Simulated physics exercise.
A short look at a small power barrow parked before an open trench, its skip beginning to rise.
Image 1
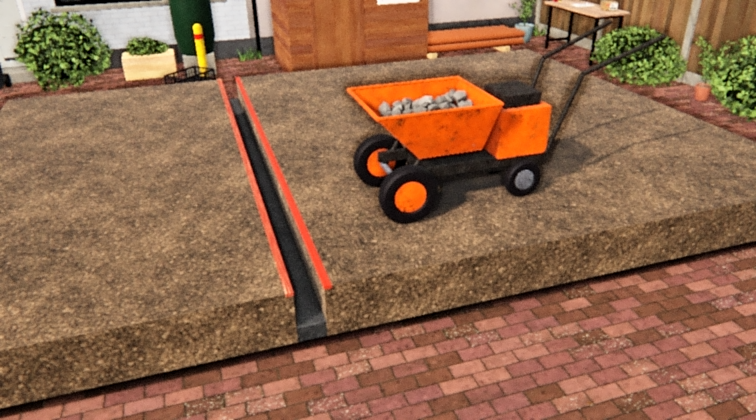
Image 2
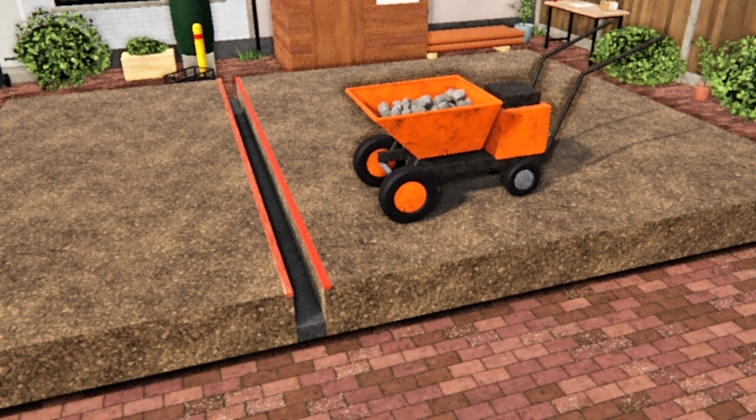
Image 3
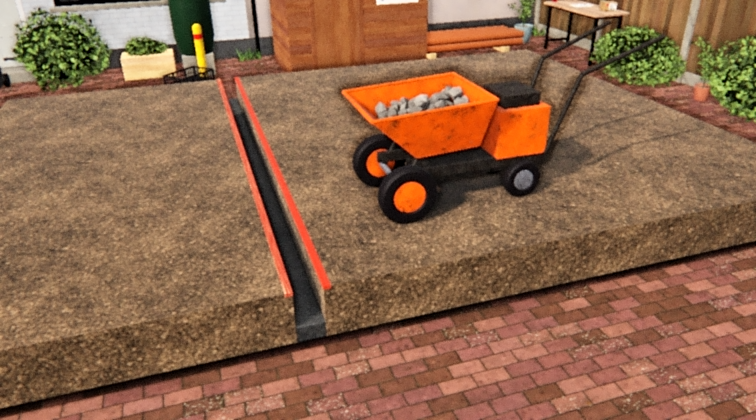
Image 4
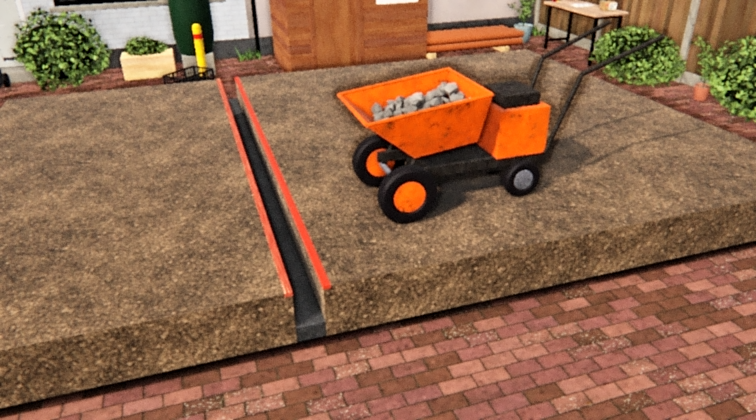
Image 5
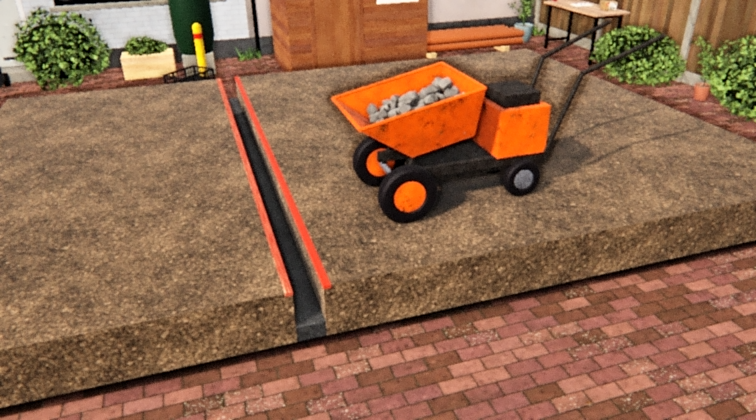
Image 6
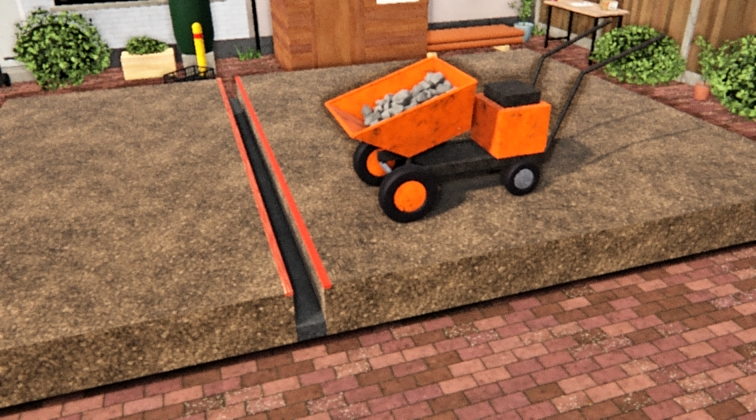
An orange power barrow loaded with broken grey stones stood parked to the right of a narrow, red-edged trench, and its skip slowly tilted toward the left while the wheels stayed still.
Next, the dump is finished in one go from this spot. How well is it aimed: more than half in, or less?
Trench gets most.
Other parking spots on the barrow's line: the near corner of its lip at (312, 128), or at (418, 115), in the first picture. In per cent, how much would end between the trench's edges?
Okay, so the first one ends at 0 % and the second at 30 %.
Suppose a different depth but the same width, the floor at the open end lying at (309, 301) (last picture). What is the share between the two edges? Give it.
About 40 per cent.
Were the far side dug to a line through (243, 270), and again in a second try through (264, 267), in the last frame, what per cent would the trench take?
80 %, give or take, and then 80 %.
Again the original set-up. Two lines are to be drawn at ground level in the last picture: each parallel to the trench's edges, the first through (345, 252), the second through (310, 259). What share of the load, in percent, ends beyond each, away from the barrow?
I reckon some 90 per cent and some 70 per cent.
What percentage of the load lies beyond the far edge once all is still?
Result: Close to 10 %.
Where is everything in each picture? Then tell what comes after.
The first picture shows lip of the skip at (378, 120), level; top of the load at (436, 111), broken stones; first edge of the trench at (316, 258); far edge at (280, 264), the trench under half as wide as the skip, and about as deep as wide.
The second picture shows lip of the skip at (377, 120), level; top of the load at (435, 111).
The third picture shows lip of the skip at (373, 122), tipped barely; top of the load at (432, 109).
The fourth picture shows lip of the skip at (367, 126), tipped a little; top of the load at (450, 108).
The fifth picture shows lip of the skip at (361, 130), tipped a little; top of the load at (445, 104).
The sixth picture shows lip of the skip at (353, 136), tipped clearly; top of the load at (438, 100); first edge of the trench at (315, 257); far edge at (280, 264).
Soon after the last picture, skip tipped steeply; all in the skip.
A little later, skip tipped right over; about two thirds in the skip; a small part short of the trench; about a quarter in or heaped over the trench.
Later still, skip tipped right over; about a quarter in the skip; a small part short of the trench; about two thirds in or heaped over the trench; a small part beyond it.
By the end, skip tipped right over; a small part in the skip; a small part short of the trench; about two thirds in or heaped over the trench; a small part beyond it.
